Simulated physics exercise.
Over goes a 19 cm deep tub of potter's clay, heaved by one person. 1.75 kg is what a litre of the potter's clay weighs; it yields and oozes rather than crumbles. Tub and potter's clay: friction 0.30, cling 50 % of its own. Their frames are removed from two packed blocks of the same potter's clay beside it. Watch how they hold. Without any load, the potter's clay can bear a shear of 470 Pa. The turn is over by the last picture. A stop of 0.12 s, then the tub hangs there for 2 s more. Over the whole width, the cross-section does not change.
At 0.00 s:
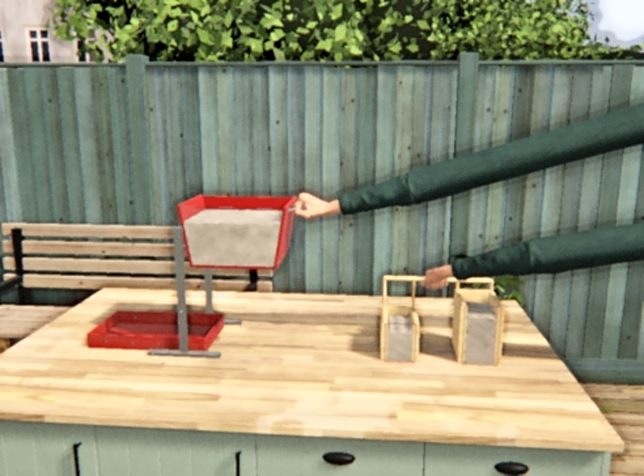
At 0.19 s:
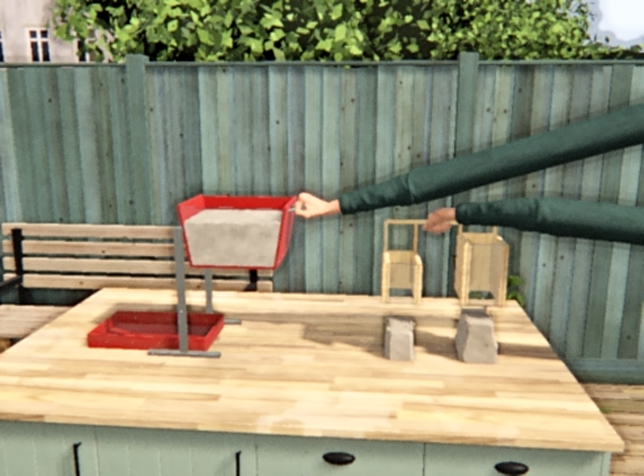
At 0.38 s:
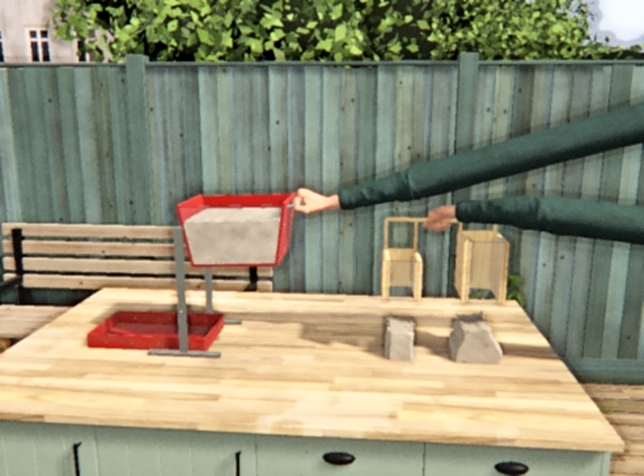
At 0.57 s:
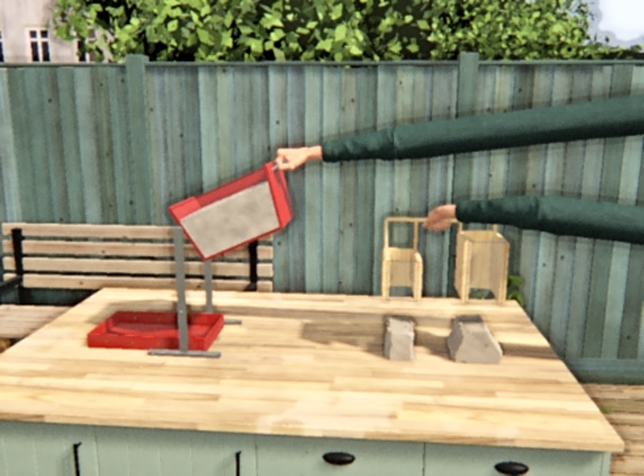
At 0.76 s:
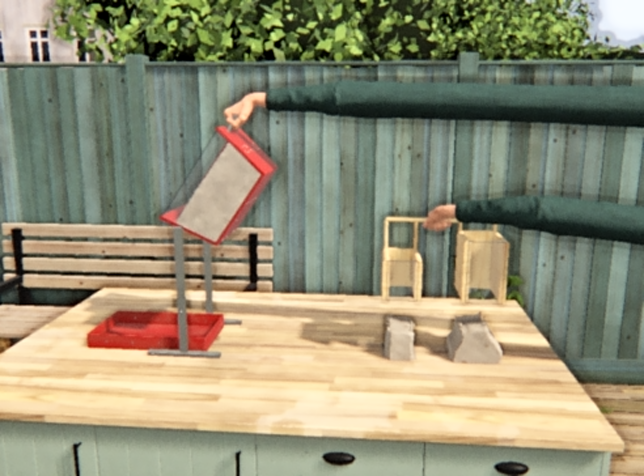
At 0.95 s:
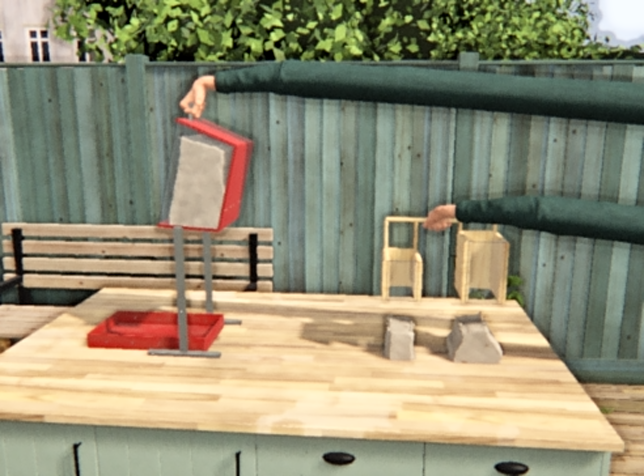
Wooden moulds lifting off two grey clay blocks, the right one sagging, before a hand tilts a clay-filled red tub steeply leftward.
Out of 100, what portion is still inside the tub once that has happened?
I would say roughly 48 per cent remains in the tub.
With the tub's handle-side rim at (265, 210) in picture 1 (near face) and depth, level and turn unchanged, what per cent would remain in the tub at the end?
I'd say around 65 percent would remain in the tub at the end.
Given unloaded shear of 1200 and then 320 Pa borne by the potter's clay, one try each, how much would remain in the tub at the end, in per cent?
Roughly 100 % followed by roughly 45 %.
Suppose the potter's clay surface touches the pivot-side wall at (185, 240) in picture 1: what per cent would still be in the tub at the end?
75 %.
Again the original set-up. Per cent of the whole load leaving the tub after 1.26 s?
It works out to some 10 per cent of the load.
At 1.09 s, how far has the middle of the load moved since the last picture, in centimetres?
Roughly 6 cm.
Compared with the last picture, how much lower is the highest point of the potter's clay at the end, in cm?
Roughly 15 cm.
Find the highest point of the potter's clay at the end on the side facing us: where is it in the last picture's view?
The highest point sits at around (206, 188).
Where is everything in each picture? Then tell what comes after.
The first frame shows handle-side rim at (283, 208), tilt 0 degrees; crest of the potter's clay at (276, 223); block heights 10 cm, 16 cm (left to right).
The second frame shows handle-side rim at (283, 208), tilt 0 degrees; crest of the potter's clay at (276, 223); block heights 10 cm, 14 cm (left to right).
The third frame shows handle-side rim at (282, 204), tilt 2 degrees; crest of the potter's clay at (274, 220); block heights 10 cm, 12 cm (left to right).
The fourth frame shows handle-side rim at (263, 167), tilt 24 degrees; crest of the potter's clay at (267, 185); block heights 10 cm, 12 cm (left to right).
The fifth frame shows handle-side rim at (216, 130), tilt 55 degrees; crest of the potter's clay at (230, 145); block heights 10 cm, 12 cm (left to right).
The sixth frame shows handle-side rim at (176, 122), tilt 77 degrees; crest of the potter's clay at (180, 139); block heights 10 cm, 12 cm (left to right).
After 1.09 s, the tub is at 77 degrees and holds 87 %.
After 1.26 s, the tub is at 77 degrees and holds 57 %.
After 1.43 s, the tub is at 77 degrees and holds 48 %.
After 1.60 s, the tub is at 77 degrees and holds 48 %.
After 2.95 s, the tub is at 77 degrees and holds 48 %.
